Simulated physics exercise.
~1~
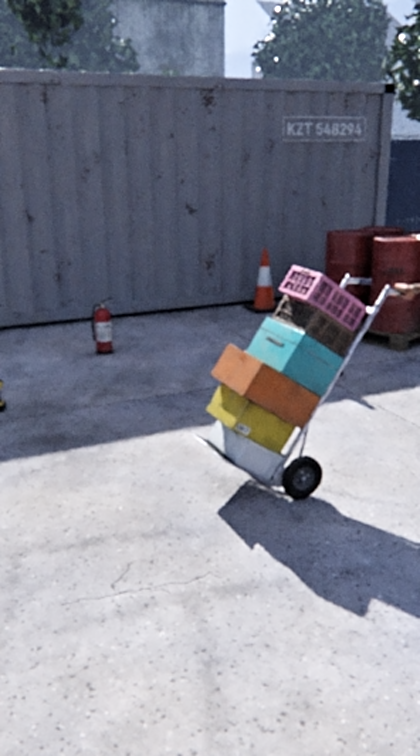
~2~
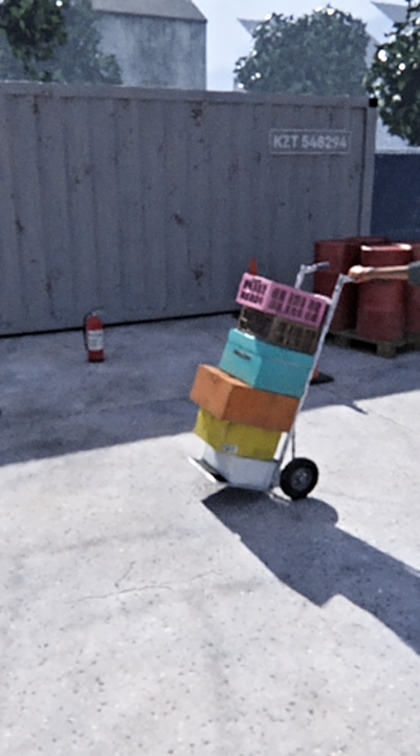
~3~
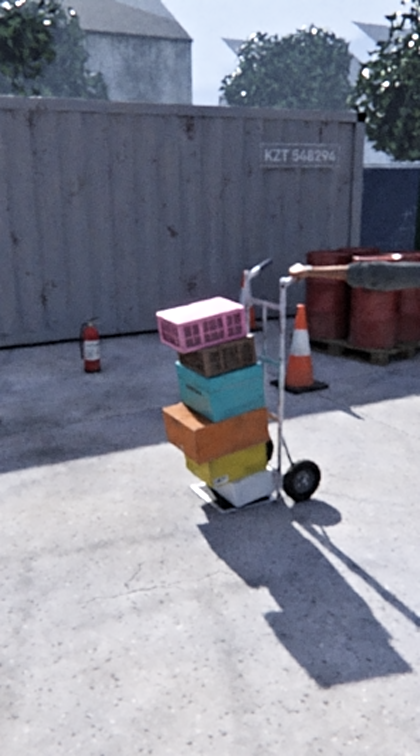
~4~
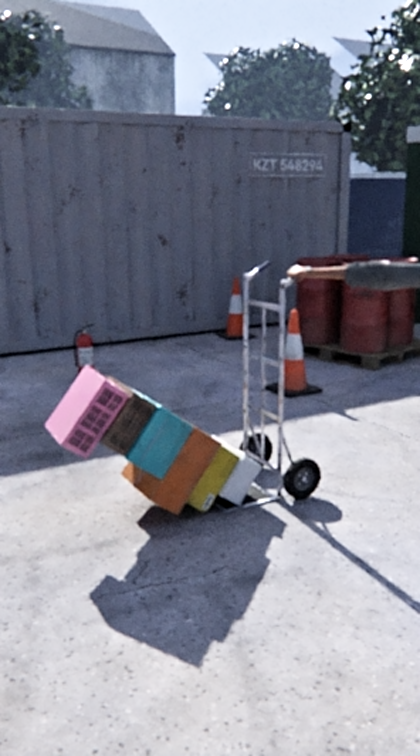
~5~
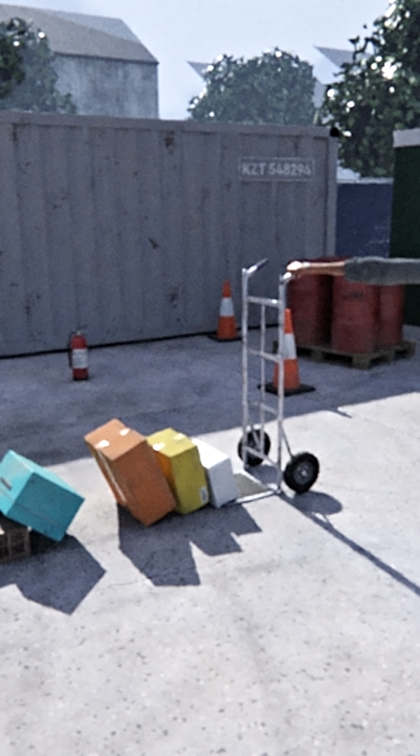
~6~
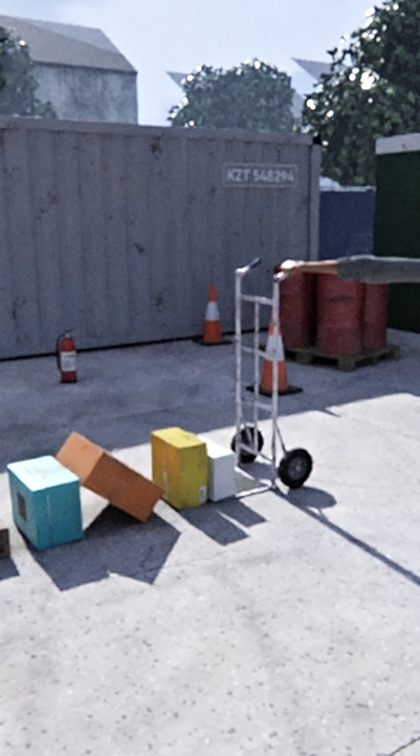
A silver sack truck, leaning back to the right and piled with pink, brown, turquoise, orange, yellow and white crates and boxes, stands in a sunlit concrete yard, seen from the side as the view drifts slightly. Behind it are a grey container, a red extinguisher, traffic cones and red barrels. An arm at the handles swings the truck forward until it is upright. The stack keeps going, topples left and spills over the ground. The upper crates tumble out of view, leaving the turquoise, orange, yellow and white ones strewn beside the empty upright frame.
